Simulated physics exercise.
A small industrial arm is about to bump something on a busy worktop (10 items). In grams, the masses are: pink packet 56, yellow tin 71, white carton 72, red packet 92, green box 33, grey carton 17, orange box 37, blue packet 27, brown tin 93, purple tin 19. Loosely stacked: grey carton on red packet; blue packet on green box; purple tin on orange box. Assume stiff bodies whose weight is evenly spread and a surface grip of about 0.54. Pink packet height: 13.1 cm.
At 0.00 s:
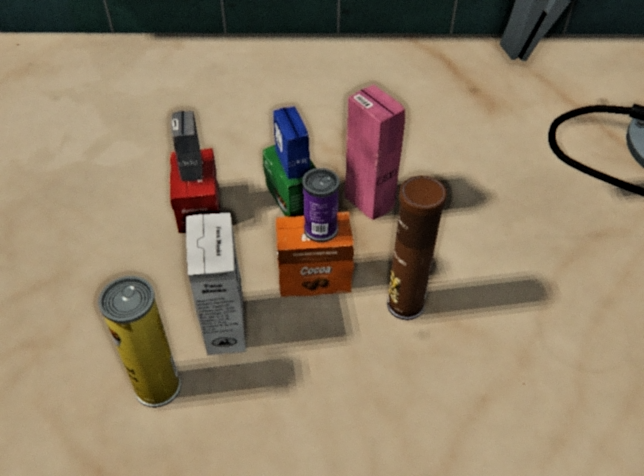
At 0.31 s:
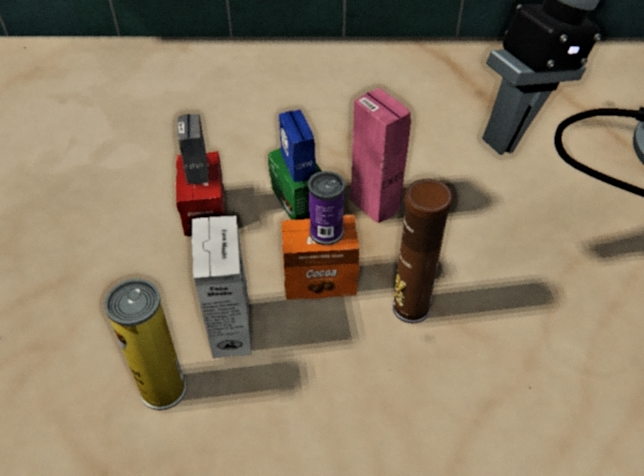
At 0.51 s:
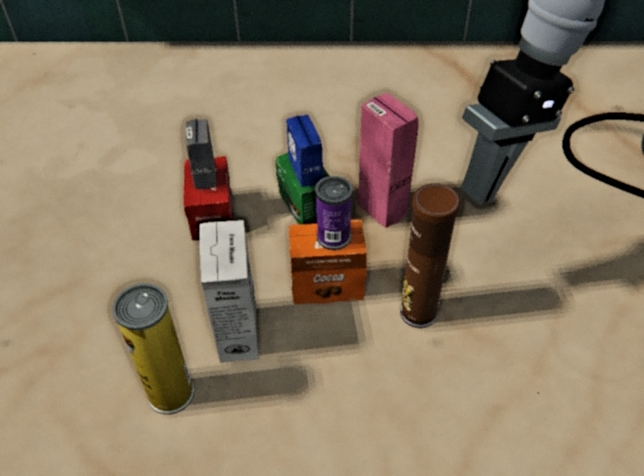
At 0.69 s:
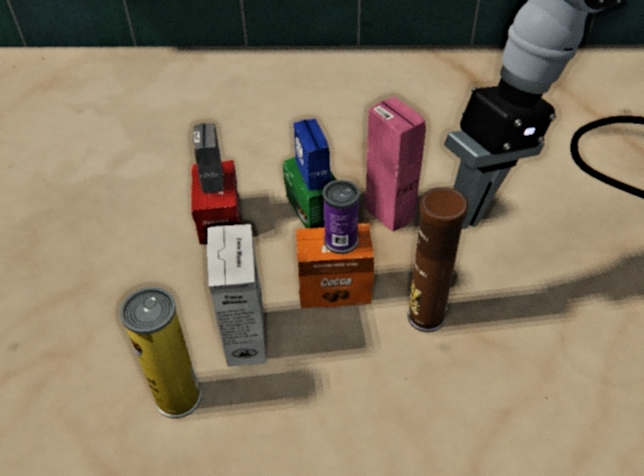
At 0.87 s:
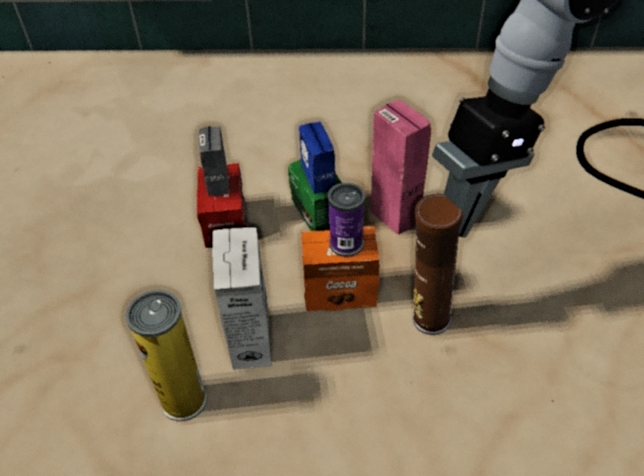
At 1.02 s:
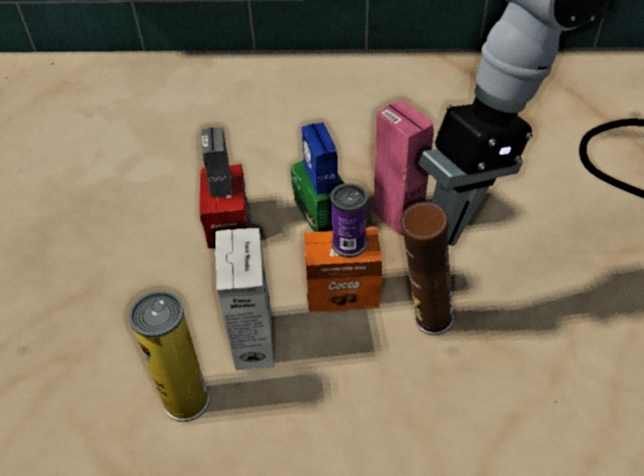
To begin with, packets, boxes and tins stand on a pale worktop, some stacked, as a gripper shows at the upper right. The robot arm reaches down and leftward behind the brown tin, beside the pink packet, and the brown tin then tilts slightly left while the others stay standing.
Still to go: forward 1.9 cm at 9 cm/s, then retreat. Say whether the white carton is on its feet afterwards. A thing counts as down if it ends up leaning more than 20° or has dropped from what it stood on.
Survives.
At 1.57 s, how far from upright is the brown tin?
90°.
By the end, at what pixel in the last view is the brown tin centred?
Close to (373, 393).
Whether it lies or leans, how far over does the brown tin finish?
It settles near 90° away from upright.
After 1.27 s, leaning brown tin 25°.
After 1.57 s, leaning brown tin 90°.
After 2.02 s, leaning brown tin 90°.
At rest, past 20° or fallen, brown tin. Standing, pink packet, green box, red packet, orange box, white carton, yellow tin, blue packet, grey carton and purple tin.
